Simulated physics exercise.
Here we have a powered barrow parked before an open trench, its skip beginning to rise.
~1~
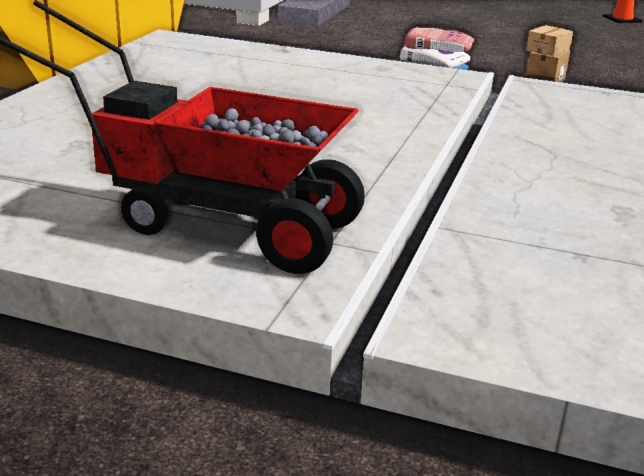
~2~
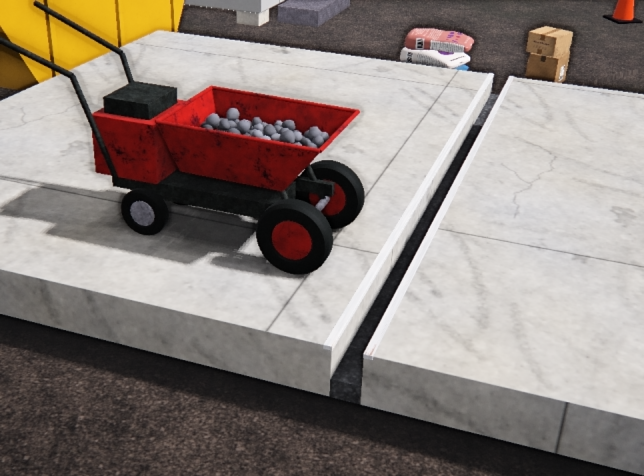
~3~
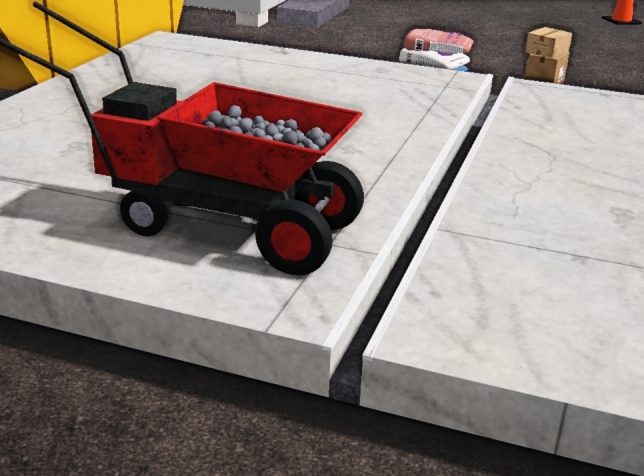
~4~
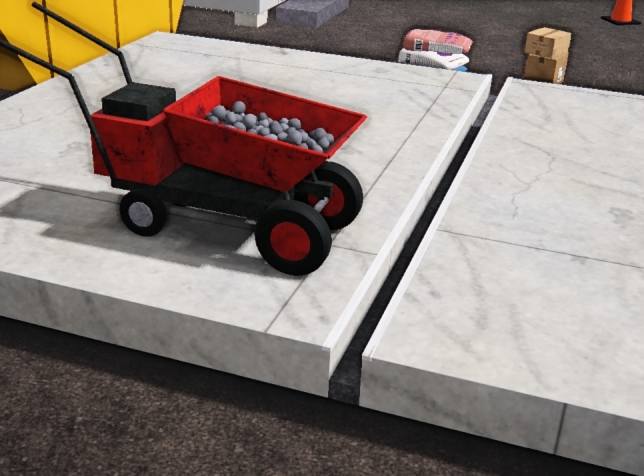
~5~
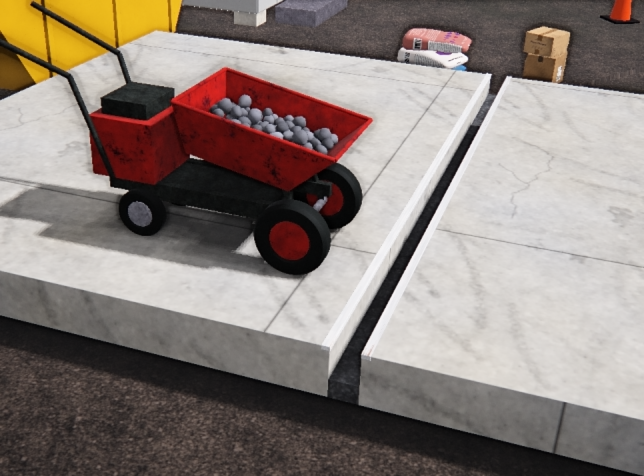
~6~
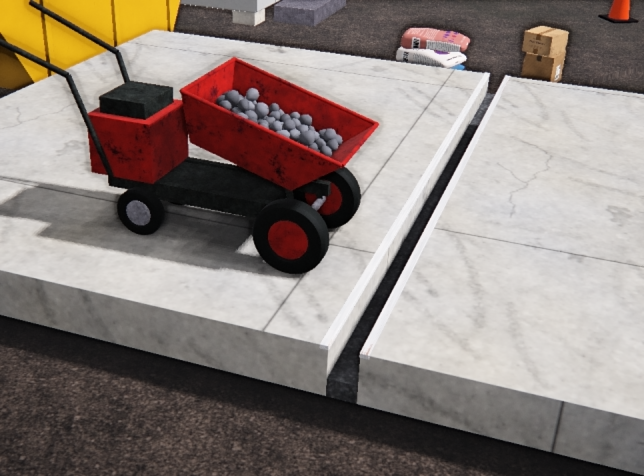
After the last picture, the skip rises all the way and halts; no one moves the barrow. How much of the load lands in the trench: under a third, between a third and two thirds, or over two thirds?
Watching it, what goes in is not a full third of the load.
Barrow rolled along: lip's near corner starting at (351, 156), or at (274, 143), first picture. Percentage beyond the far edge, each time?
The first gives close to 100 per cent and the second 20 per cent.
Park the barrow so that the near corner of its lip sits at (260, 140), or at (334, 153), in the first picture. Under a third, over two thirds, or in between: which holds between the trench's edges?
Try one, the middle third; try two, under a third.
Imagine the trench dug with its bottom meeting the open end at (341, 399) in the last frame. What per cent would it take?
Something like 10 %.
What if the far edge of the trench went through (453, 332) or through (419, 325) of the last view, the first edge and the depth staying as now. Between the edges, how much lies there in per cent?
Near 100 % and 70 %.
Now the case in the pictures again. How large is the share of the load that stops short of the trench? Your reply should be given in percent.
Roughly 0 in a hundred.
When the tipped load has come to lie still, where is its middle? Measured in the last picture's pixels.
Centre at rest, last view: Approx. (446, 267).
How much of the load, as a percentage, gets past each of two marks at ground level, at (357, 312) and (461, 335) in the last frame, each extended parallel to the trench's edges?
Roughly 90 and 20 percent.
Just after the last frame, skip tipped steeply; every one in the skip.
A moment on, skip tipped right over; the larger part in the skip; roughly a quarter beyond it; just a few falling.
Further on, skip tipped right over; about a tenth in the skip; just a few in or heaped over the trench; the larger part beyond it.
When it is over, skip tipped right over; about a tenth in the skip; about a tenth in or heaped over the trench; the larger part beyond it.
